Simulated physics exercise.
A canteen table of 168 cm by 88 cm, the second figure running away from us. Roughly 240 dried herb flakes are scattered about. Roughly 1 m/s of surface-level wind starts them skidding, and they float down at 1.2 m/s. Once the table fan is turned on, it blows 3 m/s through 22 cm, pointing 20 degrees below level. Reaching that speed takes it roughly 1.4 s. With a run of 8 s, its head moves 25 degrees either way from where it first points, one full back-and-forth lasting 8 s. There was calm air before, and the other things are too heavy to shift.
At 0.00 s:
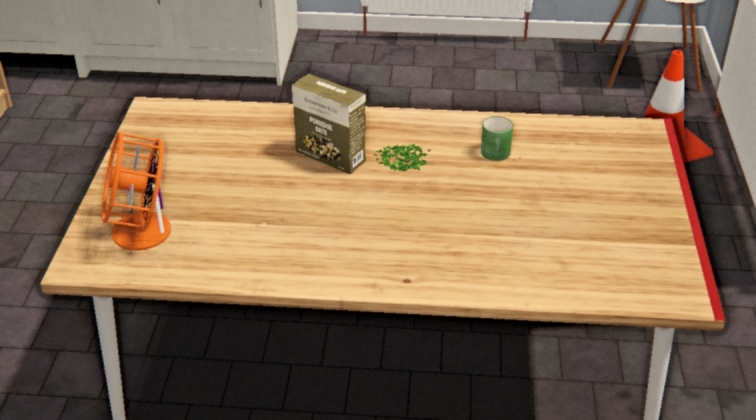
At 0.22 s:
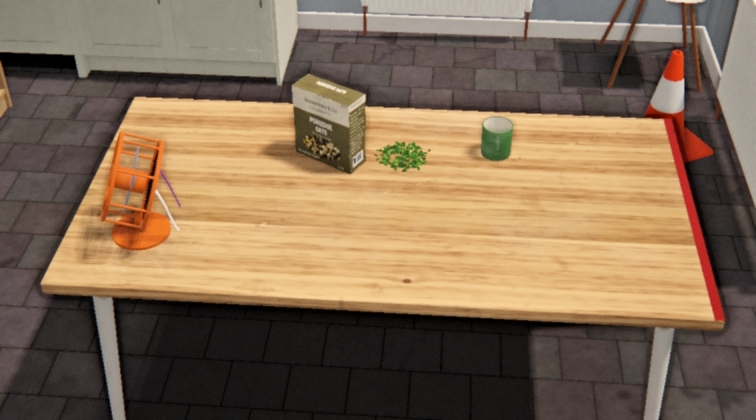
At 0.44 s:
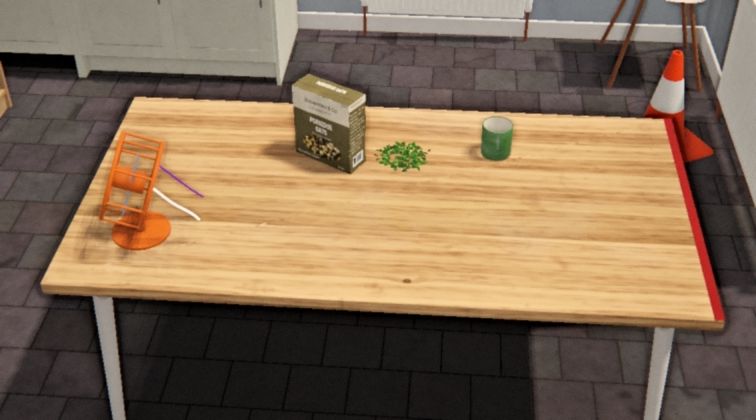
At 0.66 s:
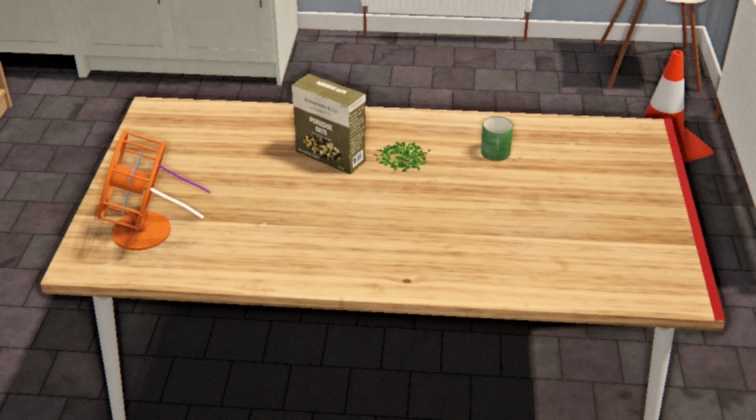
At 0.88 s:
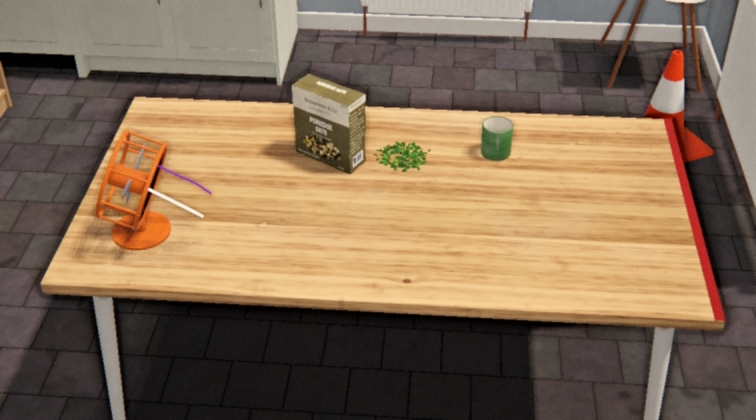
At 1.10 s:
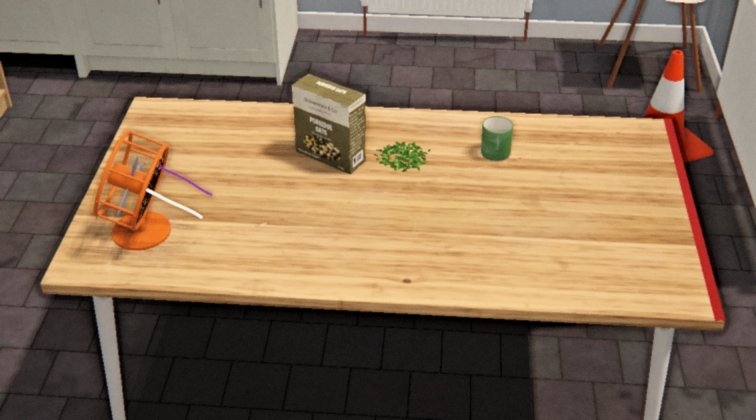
Wooden table with a box, green flakes and a mug lying still as an orange fan's ribbons lift and its head turns frontward.
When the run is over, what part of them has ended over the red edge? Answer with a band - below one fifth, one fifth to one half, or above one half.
The band is below one fifth.
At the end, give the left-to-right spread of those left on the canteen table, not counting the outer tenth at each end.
Spread, left to right: Approx. 10 cm.
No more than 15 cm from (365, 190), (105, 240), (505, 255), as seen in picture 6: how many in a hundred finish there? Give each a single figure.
Taking the spots one by one, around 10 %, 0 % and 0 %.
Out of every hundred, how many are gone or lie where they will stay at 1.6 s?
Some 60 per cent.
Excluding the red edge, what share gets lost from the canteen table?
The share is about 1 %.
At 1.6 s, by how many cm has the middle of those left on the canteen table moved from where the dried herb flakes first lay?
Around 0 cm from the start.
After 1.6 s the count stands so, 0 % are over the red edge; the middle of those left on the top is near (404, 155).
After 2.6 s the count stands so, 1 % are over the red edge; the middle of those left on the top is near (404, 155).
After 4.4 s the count stands so, 4 % are over the red edge; the middle of those left on the top is near (404, 155).
After 8.0 s, at the end, 6 % are over the red edge; the middle of those left on the top is near (404, 155).
